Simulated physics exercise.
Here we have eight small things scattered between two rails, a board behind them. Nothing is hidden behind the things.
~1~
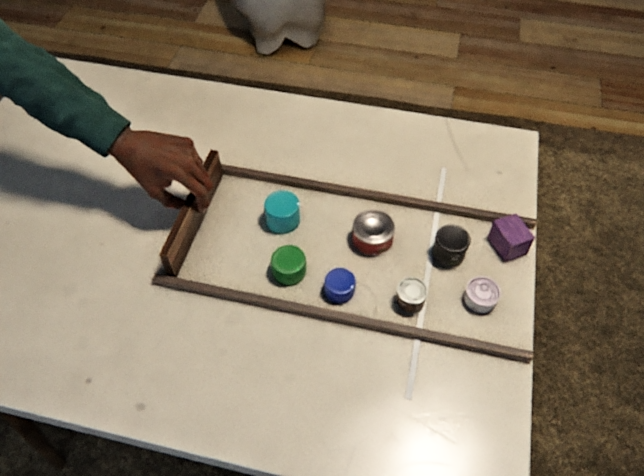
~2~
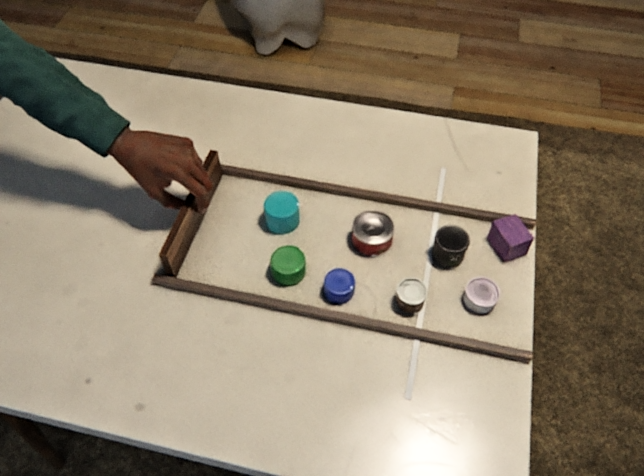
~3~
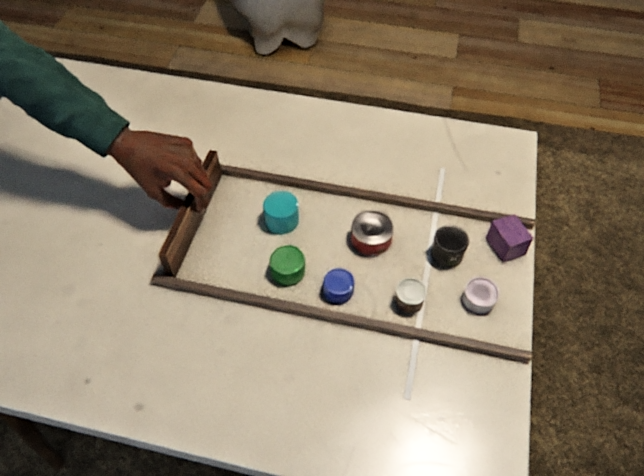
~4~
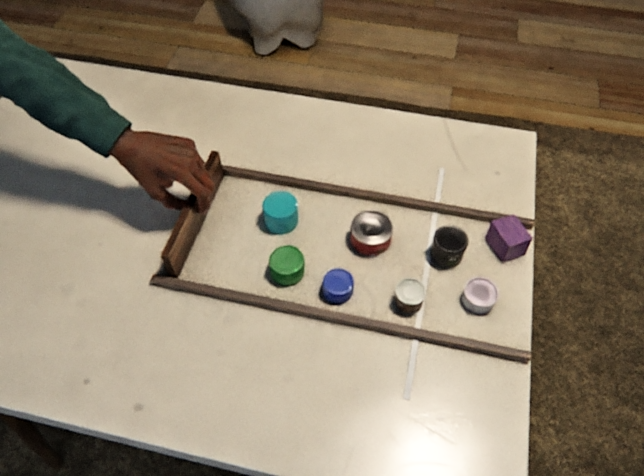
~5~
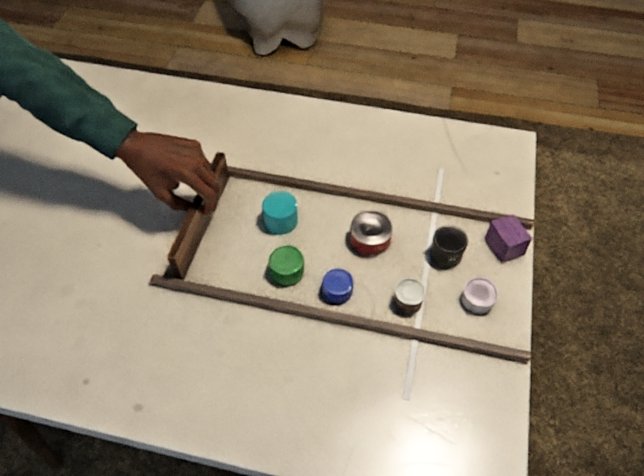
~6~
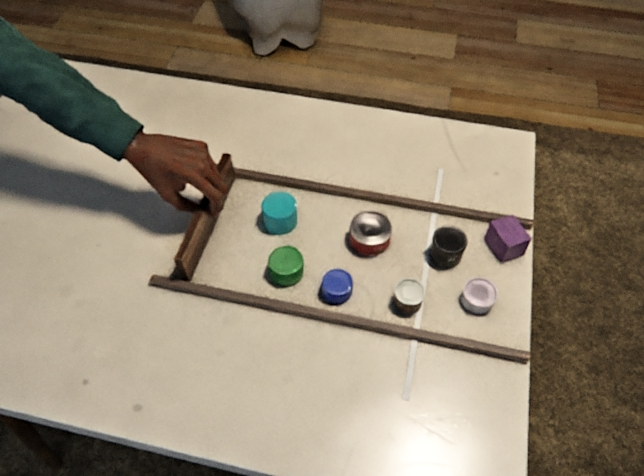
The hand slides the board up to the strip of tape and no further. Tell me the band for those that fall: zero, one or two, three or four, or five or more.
Outcome: The number that fall off is zero.
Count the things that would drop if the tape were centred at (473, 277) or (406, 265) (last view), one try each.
The counts: 2 and 0.
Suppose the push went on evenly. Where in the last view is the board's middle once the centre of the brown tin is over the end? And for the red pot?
Its middle is around (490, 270) and around (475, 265).
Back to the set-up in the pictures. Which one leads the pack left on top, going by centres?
Foremost is the black tin.
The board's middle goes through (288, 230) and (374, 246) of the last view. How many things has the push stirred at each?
The counts are 2 and 6.
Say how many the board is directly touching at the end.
3 of them.
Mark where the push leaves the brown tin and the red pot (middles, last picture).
The brown tin at (469, 307), the red pot at (485, 264).
Early on, none off yet; purple block at rest near (507, 238); white tin at rest near (479, 296); black tin at rest near (448, 248).
A while later, none off yet; purple block at rest near (507, 238); white tin at rest near (479, 296); black tin moving near (458, 250).
Finally, the number that fall off is zero.
